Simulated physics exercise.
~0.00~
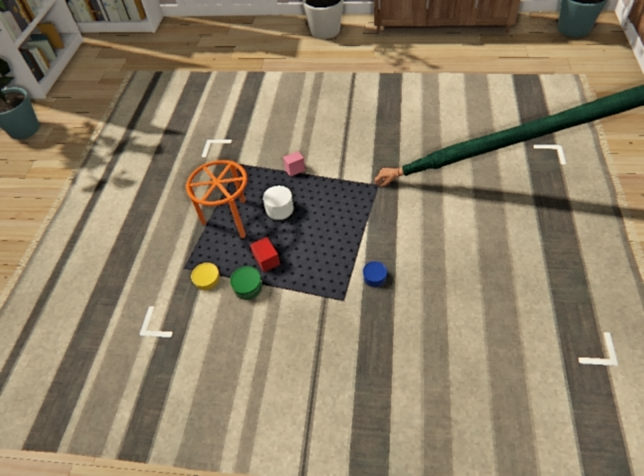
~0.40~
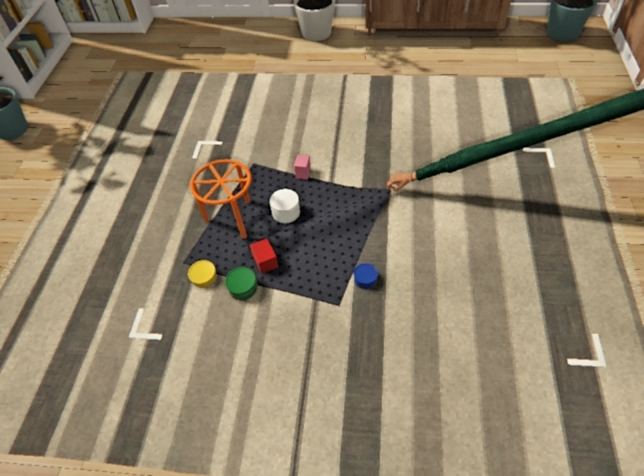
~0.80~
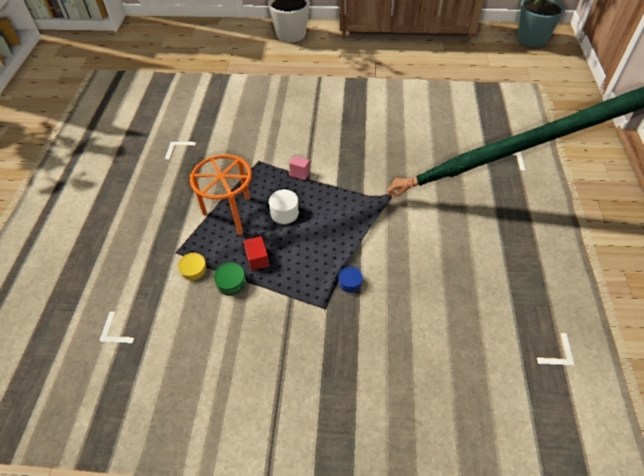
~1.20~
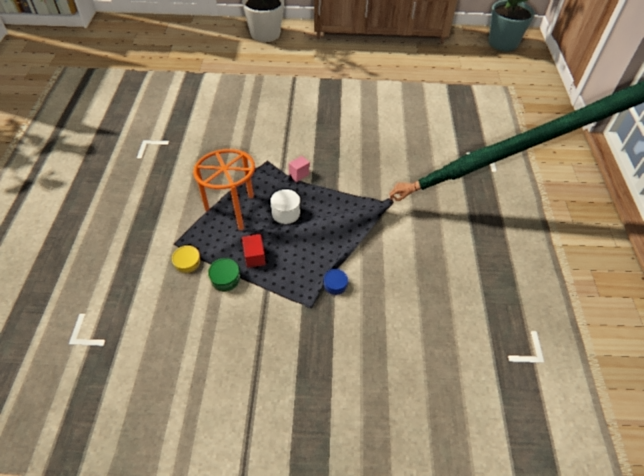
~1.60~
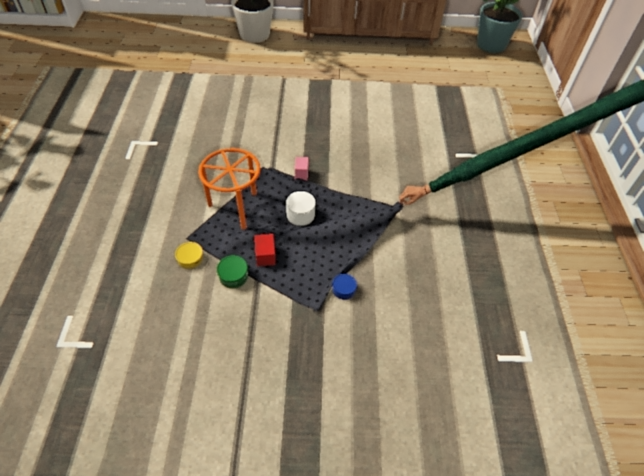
A long green-sleeved arm pulled the corner of a dark dotted sheet to the right across a striped rug, twisting and creasing it while the orange stool, white tub and crates shifted along, and everything ended still upright with the hand at the corner.
